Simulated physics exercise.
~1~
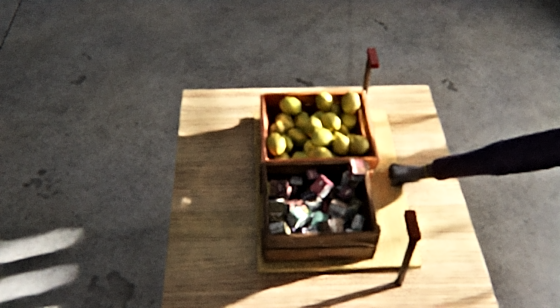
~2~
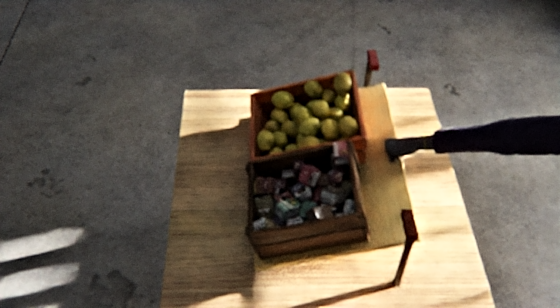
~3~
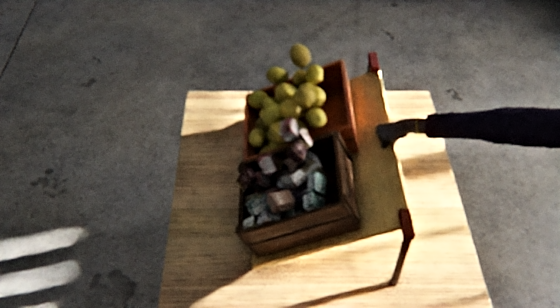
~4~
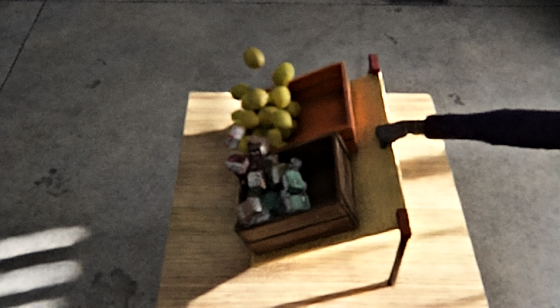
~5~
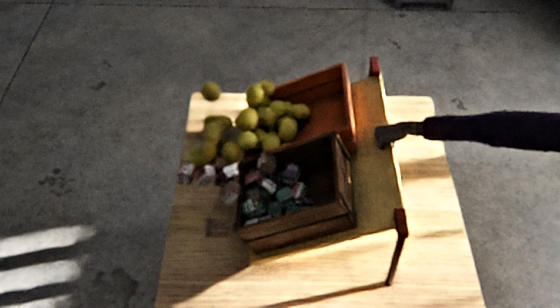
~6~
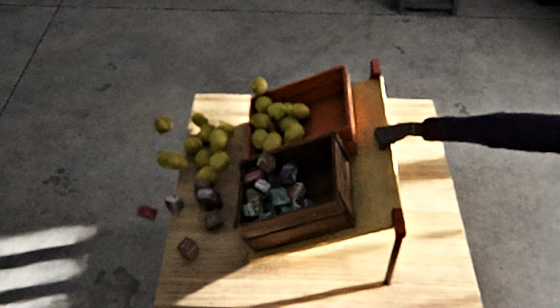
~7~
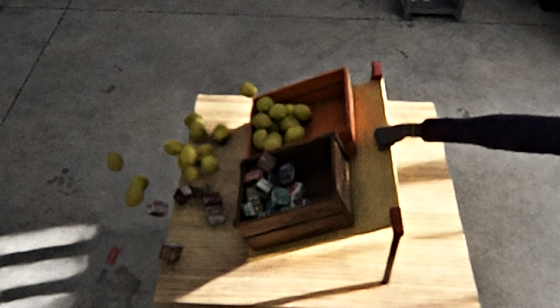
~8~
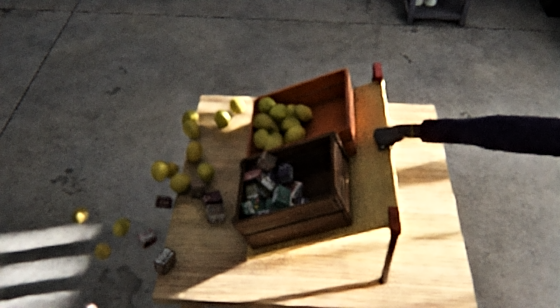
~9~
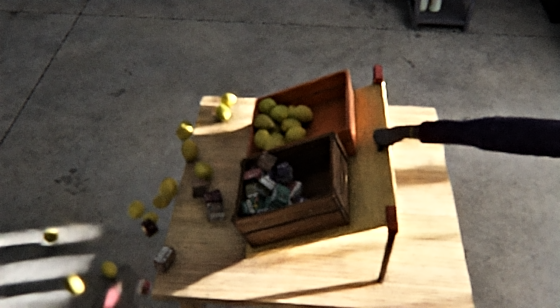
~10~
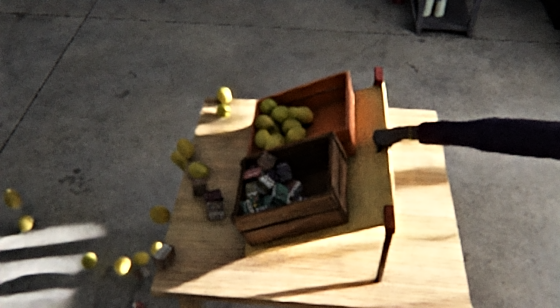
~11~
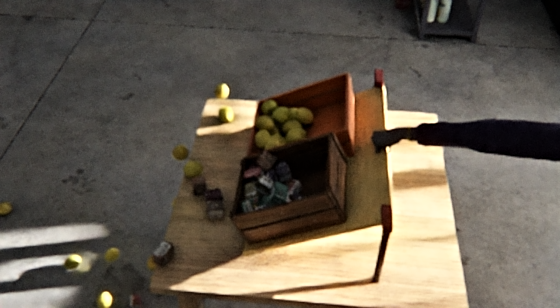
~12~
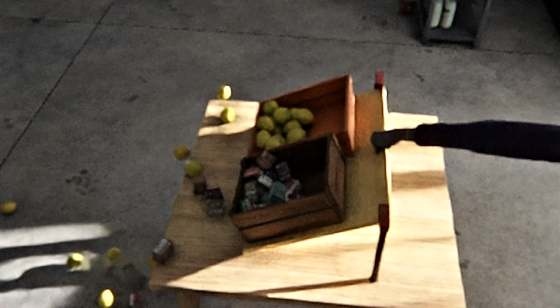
A dark-sleeved arm tilts a board, spilling some lemons and cartons off the table's left side.
